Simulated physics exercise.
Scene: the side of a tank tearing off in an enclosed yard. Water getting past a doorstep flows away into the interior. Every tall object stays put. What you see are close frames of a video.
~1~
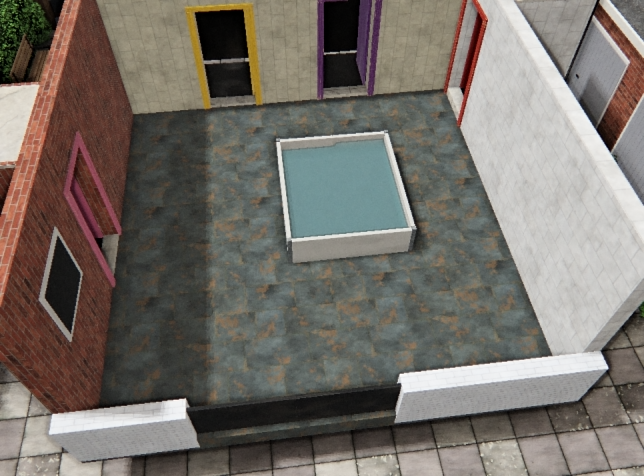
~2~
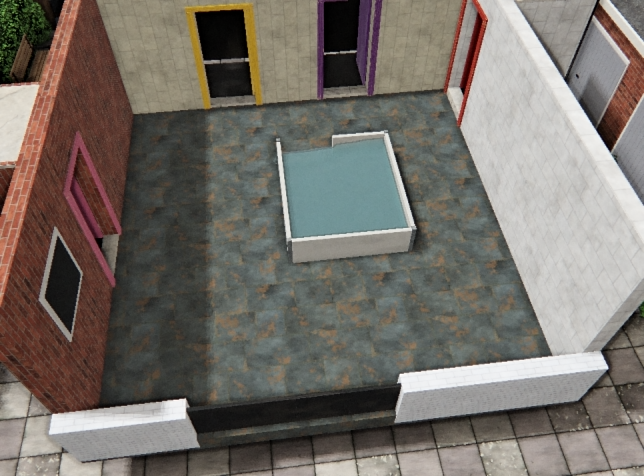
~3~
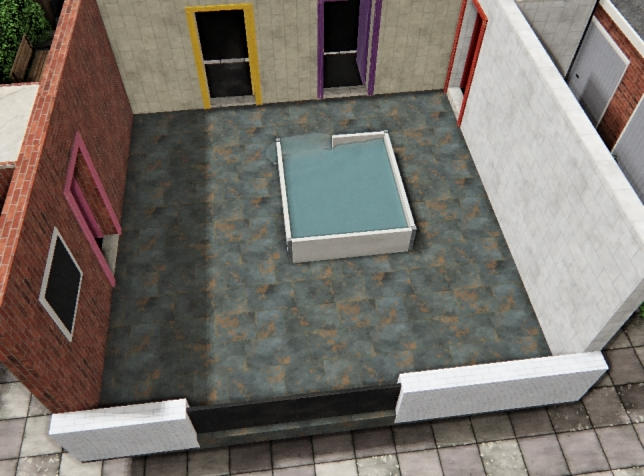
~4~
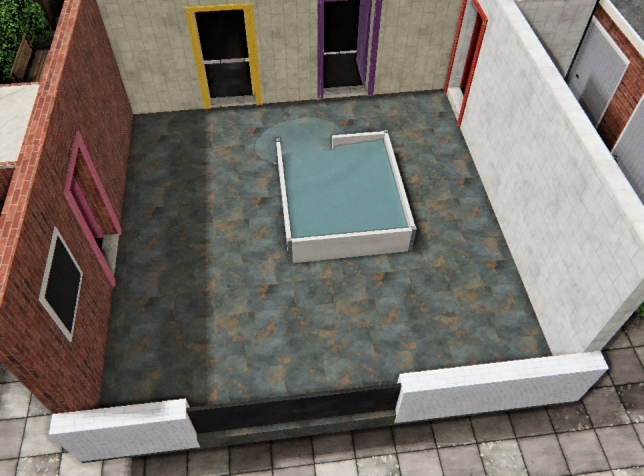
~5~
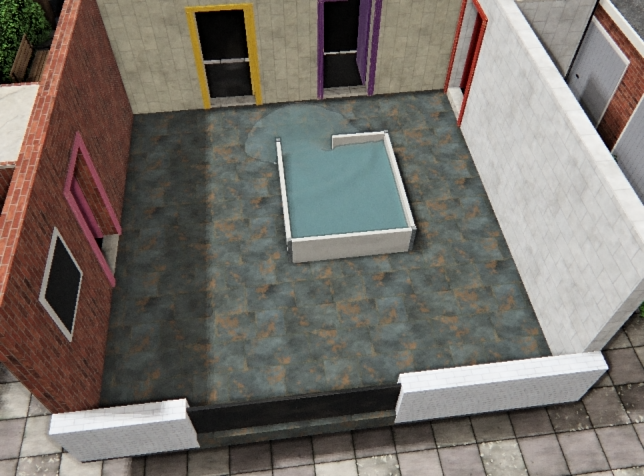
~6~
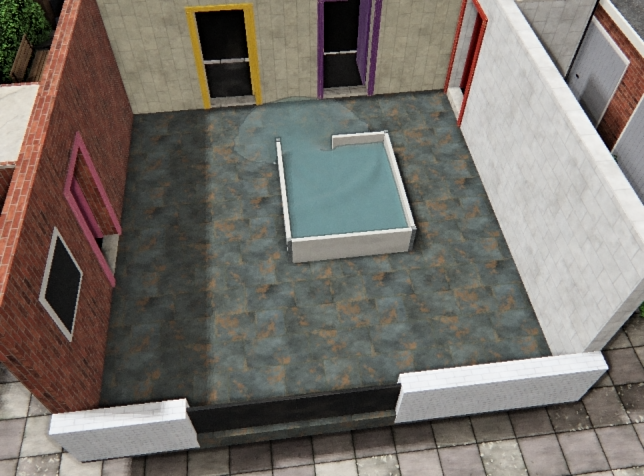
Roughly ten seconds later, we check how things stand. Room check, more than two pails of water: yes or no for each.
Purple door, yes; pink door, no; red door, no; yellow door, yes.
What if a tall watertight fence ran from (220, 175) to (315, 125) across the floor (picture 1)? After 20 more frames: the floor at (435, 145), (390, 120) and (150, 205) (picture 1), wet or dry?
Log, spots one to three: Swamped; swamped; spared.
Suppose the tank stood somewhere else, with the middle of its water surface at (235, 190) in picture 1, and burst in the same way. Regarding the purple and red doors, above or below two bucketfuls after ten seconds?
Both checked - purple door remains within limits, red door remains within limits.
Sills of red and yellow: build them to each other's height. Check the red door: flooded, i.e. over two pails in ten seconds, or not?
Put simply, red door will surpass it then.
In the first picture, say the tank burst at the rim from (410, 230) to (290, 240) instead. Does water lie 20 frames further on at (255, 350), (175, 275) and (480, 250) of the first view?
One after the other: Under water, free of water, covered.
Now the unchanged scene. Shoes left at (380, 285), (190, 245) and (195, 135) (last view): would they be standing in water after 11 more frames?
The three points read clear, clear and soaked through.
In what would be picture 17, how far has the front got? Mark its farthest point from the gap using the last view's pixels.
The farthest wet spot is near (134, 120).
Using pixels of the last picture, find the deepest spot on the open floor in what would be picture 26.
Deepest spot: Near (142, 125).
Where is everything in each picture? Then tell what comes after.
The first picture shows still water in the tank at (341, 185).
In the second picture, the front is at (278, 157), out from the gap on the tank's far side.
In the third picture, the front is at (323, 135), out from the gap on the tank's far side.
In the fourth picture, the front is at (311, 119), out from the gap on the tank's far side.
In the fifth picture, the front is at (290, 107), out from the gap on the tank's far side.
In the sixth picture, the front is at (263, 105), out from the gap on the tank's far side.
A moment on, water covers 10 % of the floor; the purple door under two buckets in, the pink door not reached, the red door not reached, the yellow door under two buckets in.
Next, water covers 20 % of the floor; the purple door under two buckets in, the pink door not reached, the red door not reached, the yellow door over two buckets in.
Then, water covers 30 % of the floor; the purple door over two buckets in, the pink door not reached, the red door wet at the sill, nothing in, the yellow door over two buckets in.
Later, water covers 65 % of the floor; the purple door over two buckets in, the pink door wet at the sill, nothing in, the red door wet at the sill, nothing in, the yellow door far over two buckets in.
In the end, water covers 85 % of the floor; the purple door over two buckets in, the pink door wet at the sill, nothing in, the red door wet at the sill, nothing in, the yellow door far over two buckets in.
